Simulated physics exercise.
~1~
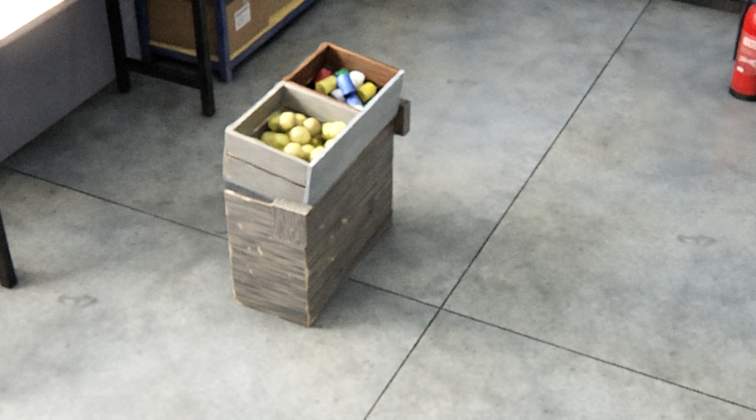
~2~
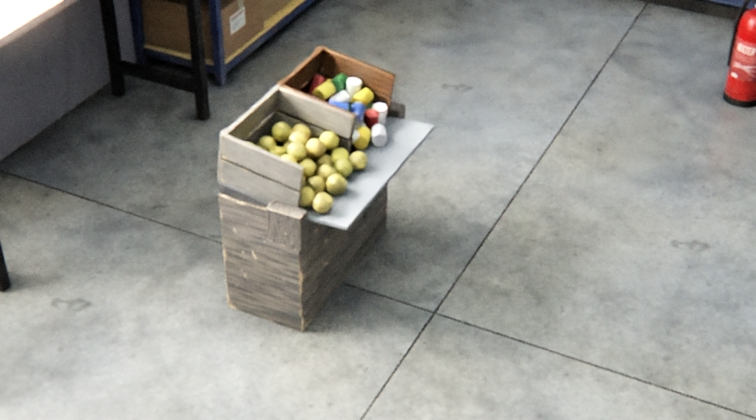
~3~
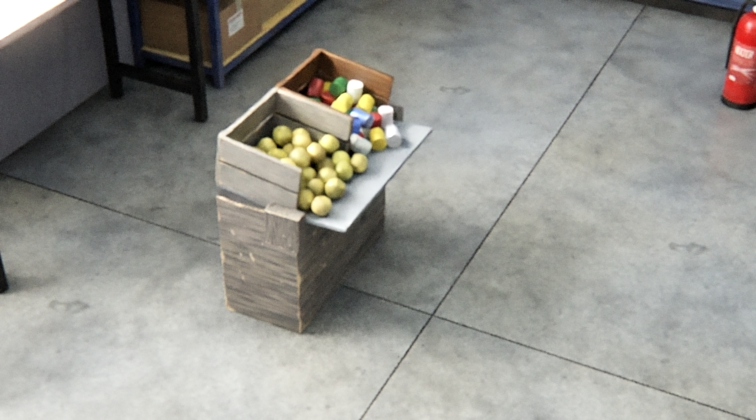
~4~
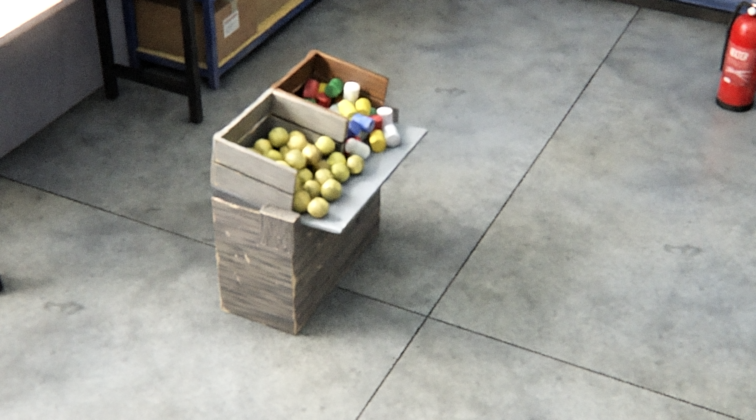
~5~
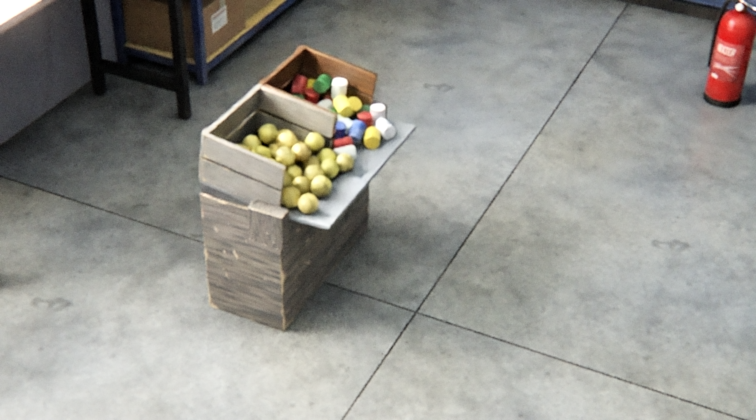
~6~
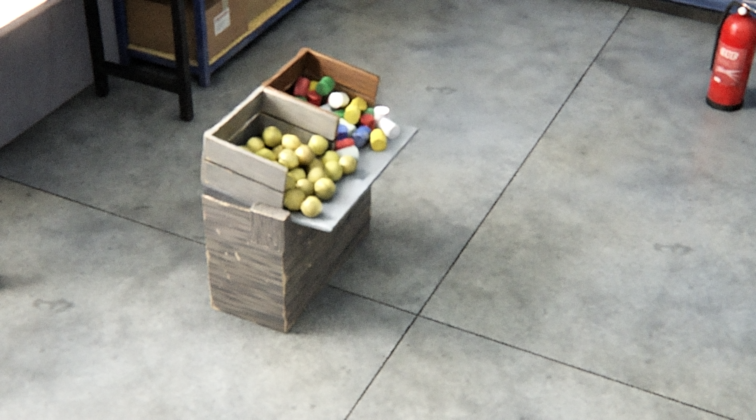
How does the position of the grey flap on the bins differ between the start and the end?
At the start the flap leans up against the open side of the bins, closing them in. By the end it has swung down and lies on its side, sticking out to the right with apples and jars resting on it.
Yellow apples and small colourful jars spill onto a flap swinging open, then rest there.
